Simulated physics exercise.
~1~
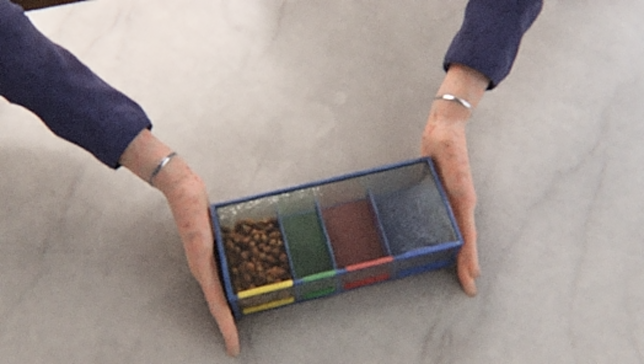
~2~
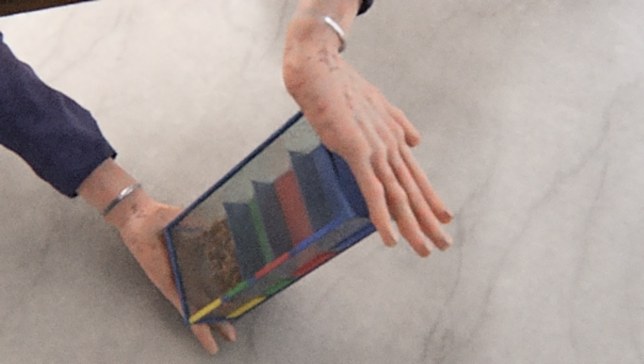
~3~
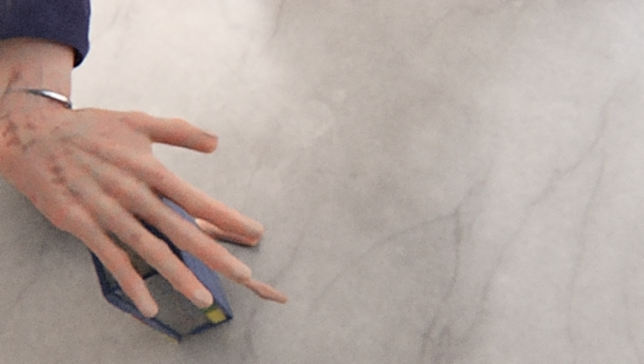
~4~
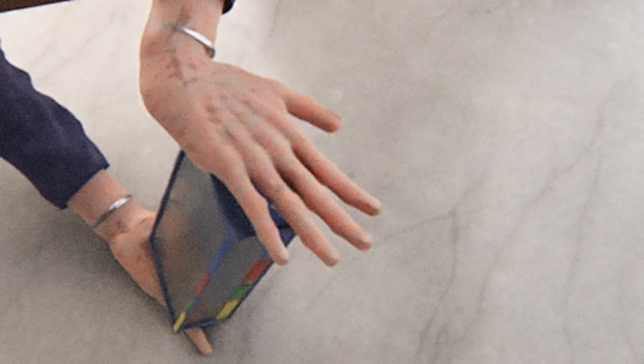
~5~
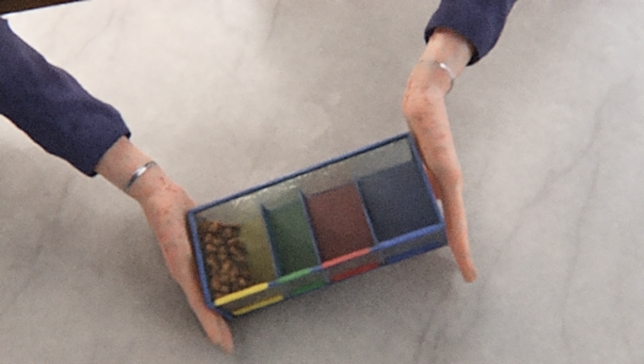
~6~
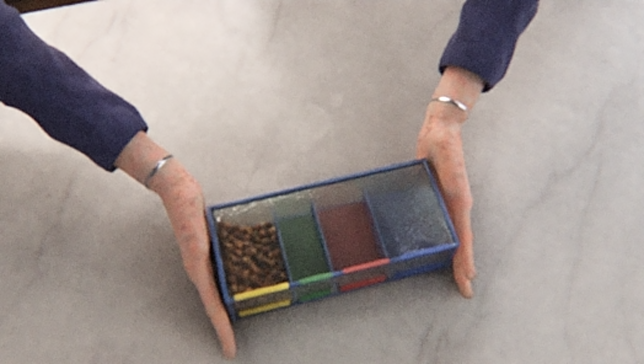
A clear, blue-edged box with four compartments, marked yellow, green, red and blue from left to right, is held between two hands above a pale marble surface, seen from above through a slightly swaying camera. Small brown cereal balls fill part of the yellow compartment, while the others look empty. The hands, in dark blue sleeves and silver bracelets, raise the right end until the box stands on its left side, largely hidden behind one hand. They then lower it back down. It ends lying flat, with the balls still in the yellow compartment.
